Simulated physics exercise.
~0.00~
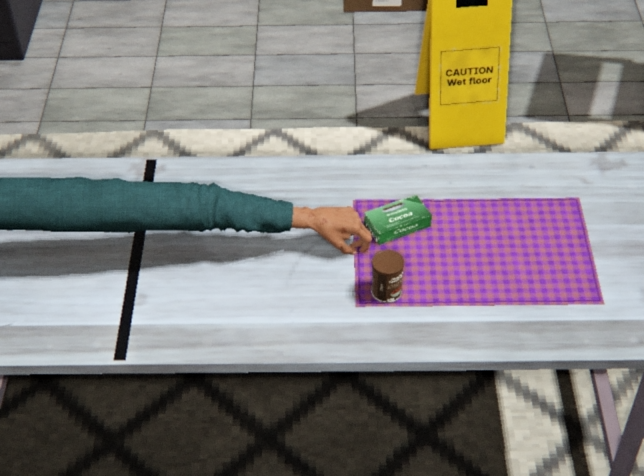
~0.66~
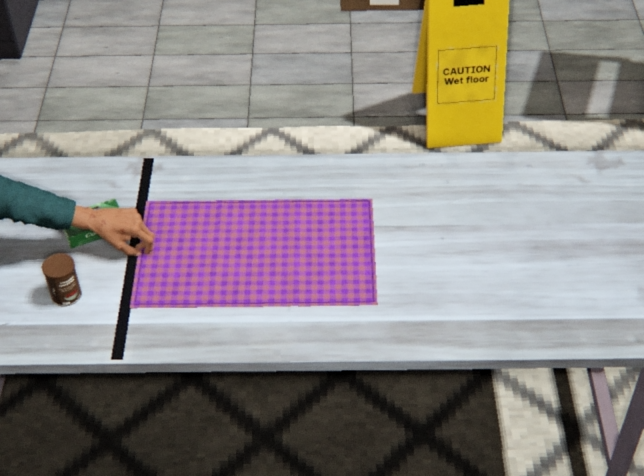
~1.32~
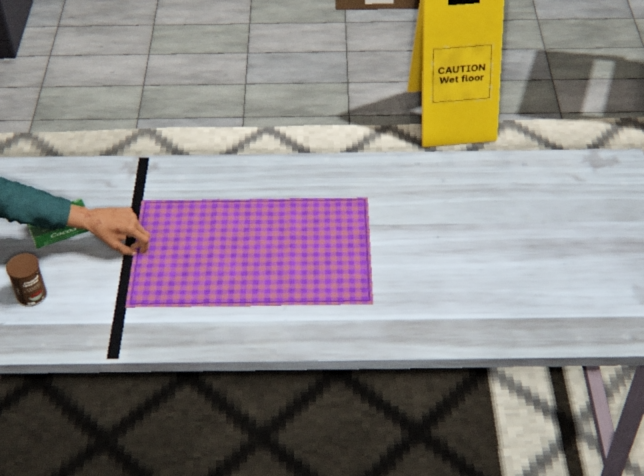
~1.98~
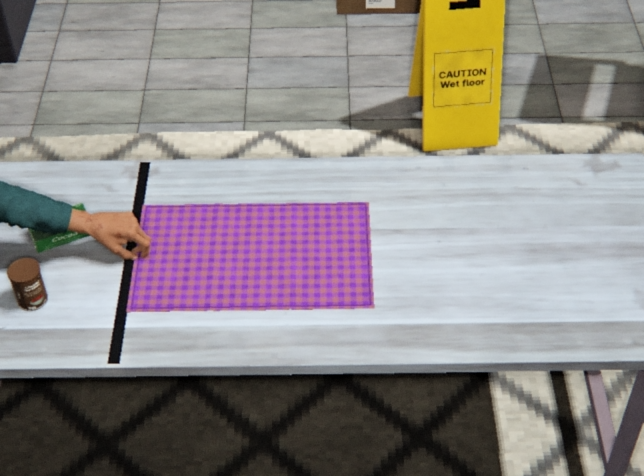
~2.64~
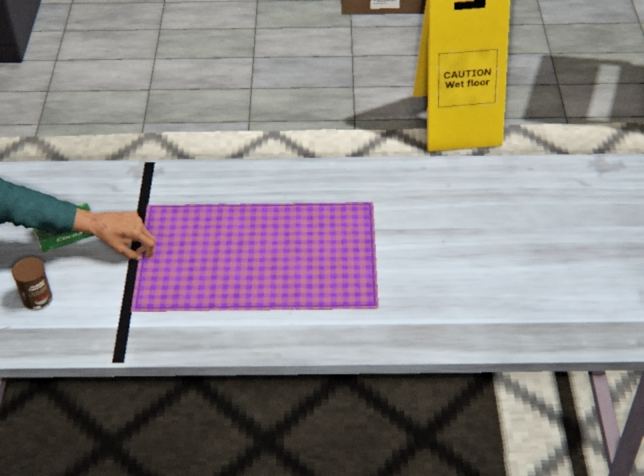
We see a hand pull a purple checked cloth carrying a brown tin and a green packet leftward across a table to a black strip of tape, where the cloth stops and both items slide off its front edge, ending at rest on the bare tabletop beyond the tape, the tin still upright.
